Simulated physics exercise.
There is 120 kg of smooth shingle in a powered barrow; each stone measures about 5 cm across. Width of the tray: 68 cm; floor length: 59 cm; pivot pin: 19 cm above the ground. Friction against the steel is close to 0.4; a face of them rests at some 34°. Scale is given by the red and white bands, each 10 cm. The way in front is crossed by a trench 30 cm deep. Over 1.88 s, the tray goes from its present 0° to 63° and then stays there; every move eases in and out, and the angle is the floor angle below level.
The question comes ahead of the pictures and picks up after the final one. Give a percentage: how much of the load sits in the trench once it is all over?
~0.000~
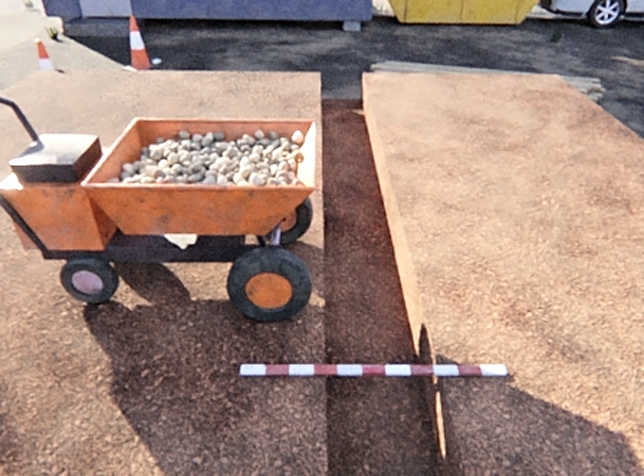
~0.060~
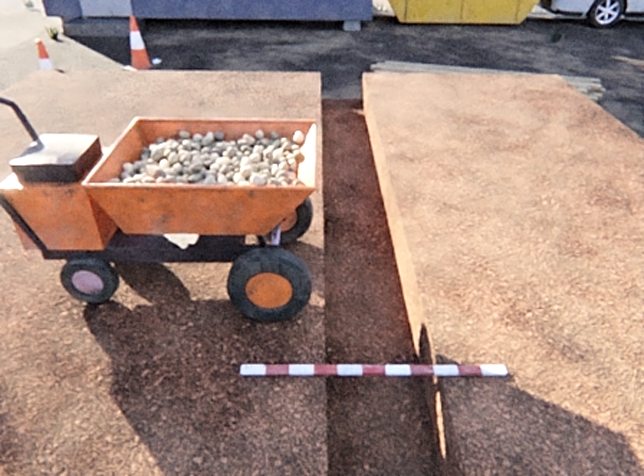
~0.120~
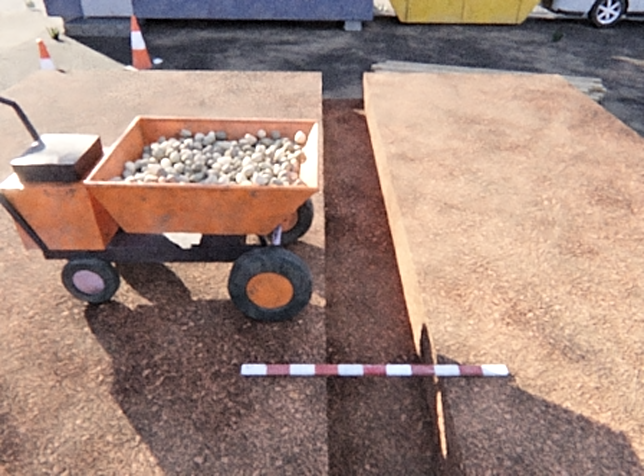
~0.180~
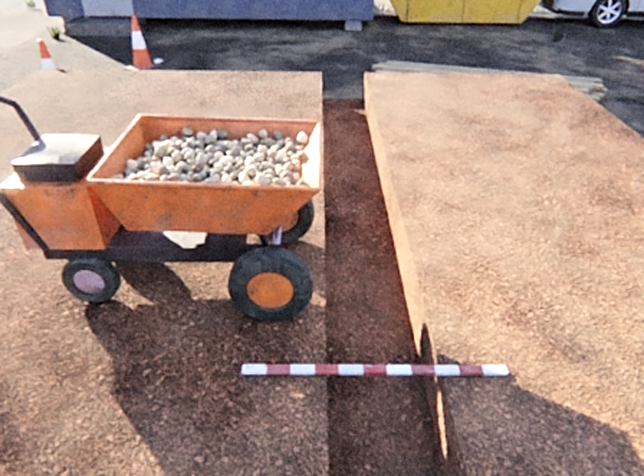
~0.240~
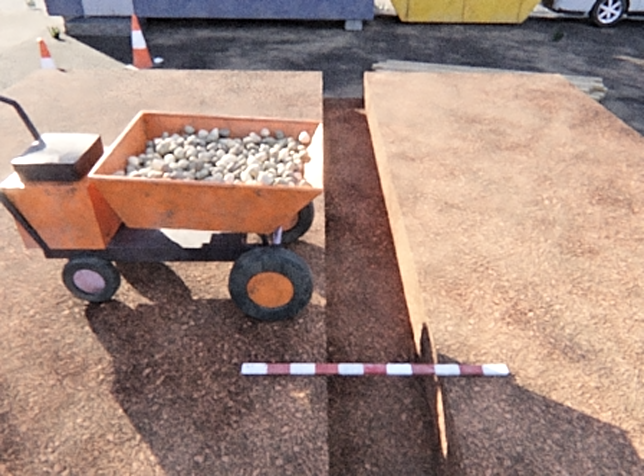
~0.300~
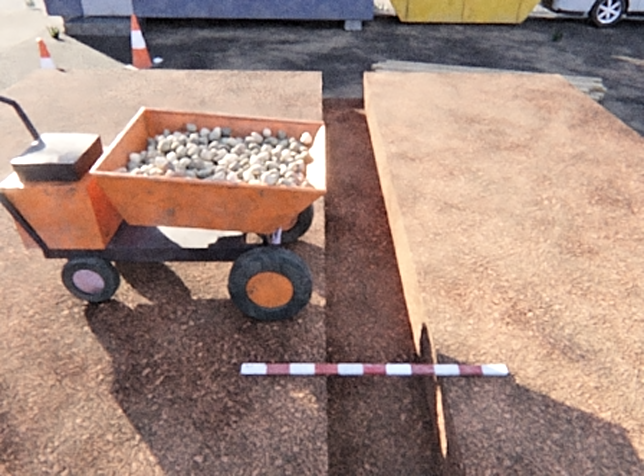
61 %.
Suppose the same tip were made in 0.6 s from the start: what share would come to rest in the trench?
Near 40 per cent.
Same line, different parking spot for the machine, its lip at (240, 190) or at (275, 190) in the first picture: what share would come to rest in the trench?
First place: Near 100%; second place: Near 95%.
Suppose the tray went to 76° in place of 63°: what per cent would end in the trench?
The trench would hold about 55% of it.
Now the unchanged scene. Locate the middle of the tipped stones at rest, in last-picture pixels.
Centre estimate: Around (401, 302).
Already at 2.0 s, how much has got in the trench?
20 per cent or so by then.
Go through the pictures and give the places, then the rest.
The tray is at 0°, its lip at (315, 189); the top of the load is at (225, 153), in the first frame.
Lip at (315, 189), floor tilted 0°, highest stones at (225, 153); the stones move at 0.1 m/s on average, in the second frame.
Lip at (317, 189), floor tilted 1°, highest stones at (196, 154); the stones move at 0.1 m/s on average, in the third frame.
The tray is at 2°, its lip at (320, 190); the top of the load is at (189, 152); the stones move at 0.1 m/s on average, in the fourth frame.
The tray is at 3°, its lip at (323, 190); the top of the load is at (191, 150); the stones move at 0.2 m/s on average, in the fifth frame.
The tray is at 4°, its lip at (326, 192); the top of the load is at (180, 146); the stones move at 0.2 m/s on average, in the sixth frame.
After 1.4 s the floor is at 53°; 100 % in the tray; the foremost stones are at (392, 227).
After 2.0 s the floor is at 63°; 54 % in the tray, 22 % in the trench, 23 % past the trench; the foremost stones are at (485, 275).
After 2.3 s the floor is at 63°; 27 % in the tray, 34 % in the trench, 39 % past the trench; the foremost stones are at (535, 261).
After 4.3 s the floor is at 63°; 0 % in the tray, 61 % in the trench, 39 % past the trench; the foremost stones are at (567, 260).
